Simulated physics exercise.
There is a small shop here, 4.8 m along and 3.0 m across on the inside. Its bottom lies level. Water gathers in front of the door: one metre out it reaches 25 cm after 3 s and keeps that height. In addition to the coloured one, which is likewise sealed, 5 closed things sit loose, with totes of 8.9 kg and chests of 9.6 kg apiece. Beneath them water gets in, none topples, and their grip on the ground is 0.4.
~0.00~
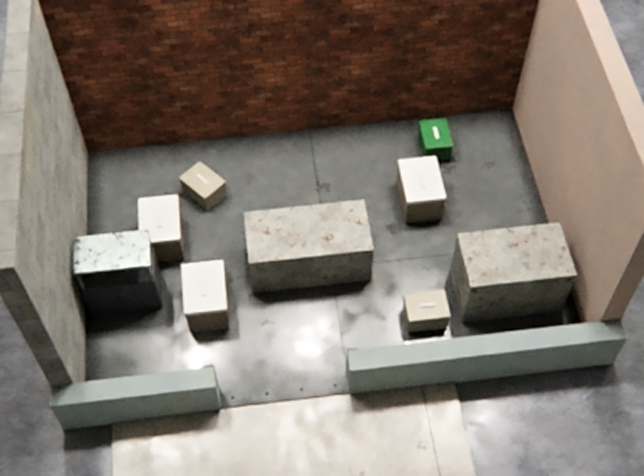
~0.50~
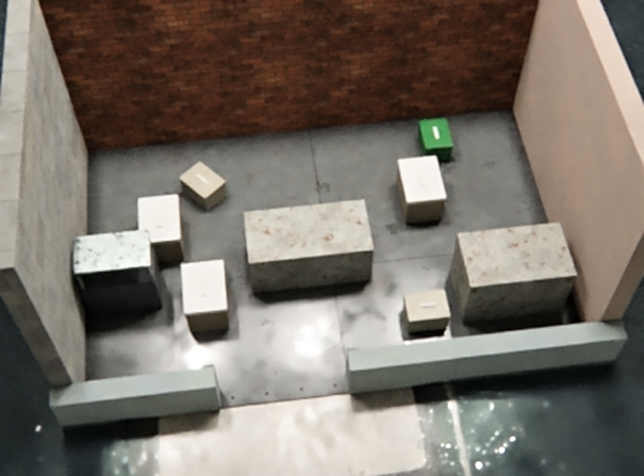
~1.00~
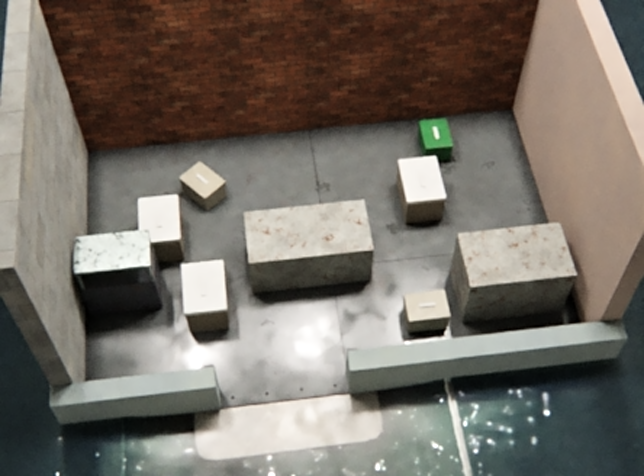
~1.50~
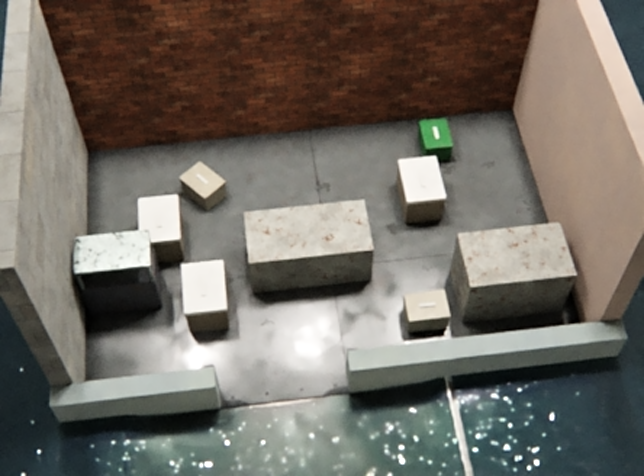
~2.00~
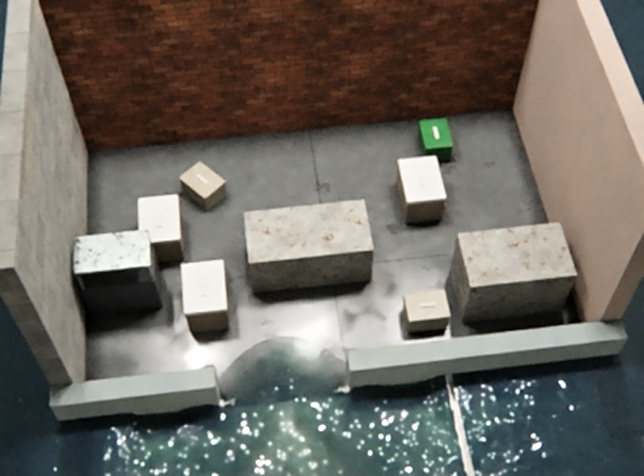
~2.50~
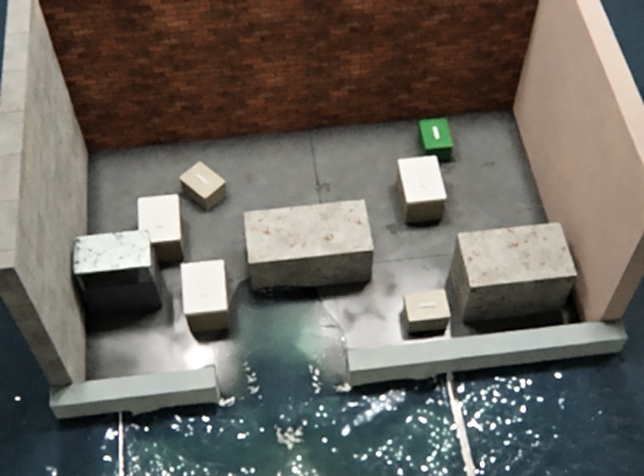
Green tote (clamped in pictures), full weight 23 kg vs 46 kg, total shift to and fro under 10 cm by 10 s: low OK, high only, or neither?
Low OK.
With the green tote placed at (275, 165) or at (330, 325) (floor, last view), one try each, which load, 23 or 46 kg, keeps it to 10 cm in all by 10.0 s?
Taking the two spots in turn, only the heavier keeps it, then only the heavier keeps it.
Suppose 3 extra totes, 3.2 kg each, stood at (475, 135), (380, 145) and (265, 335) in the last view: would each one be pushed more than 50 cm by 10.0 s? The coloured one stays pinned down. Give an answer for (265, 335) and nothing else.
The shift ends up above the mark.
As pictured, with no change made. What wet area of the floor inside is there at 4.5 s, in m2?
At that time the wet patch spans about 8.5 m2.
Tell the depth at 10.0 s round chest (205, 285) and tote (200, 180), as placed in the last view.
Some 7 cm at the first, some 10 cm at the second.
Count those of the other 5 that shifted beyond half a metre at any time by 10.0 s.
It works out to 5.
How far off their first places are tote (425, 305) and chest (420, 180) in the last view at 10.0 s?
In that order: 30 cm, 60 cm.
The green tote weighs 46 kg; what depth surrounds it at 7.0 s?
About 6 cm.
After 3.5 s the green tote would be 0 cm from its start with 23 kg and 0 cm from its start with 46 kg; 0 cm of water round it then.
After 4.5 s the green tote would be 0 cm from its start with 23 kg and 0 cm from its start with 46 kg; 0 cm of water round it then.
After 7.0 s the green tote would be 0 cm from its start with 23 kg and 0 cm from its start with 46 kg; 6 cm of water round it then.
After 10.0 s the green tote would be 2 cm from its start with 23 kg and 0 cm from its start with 46 kg; 13 cm of water round it then.
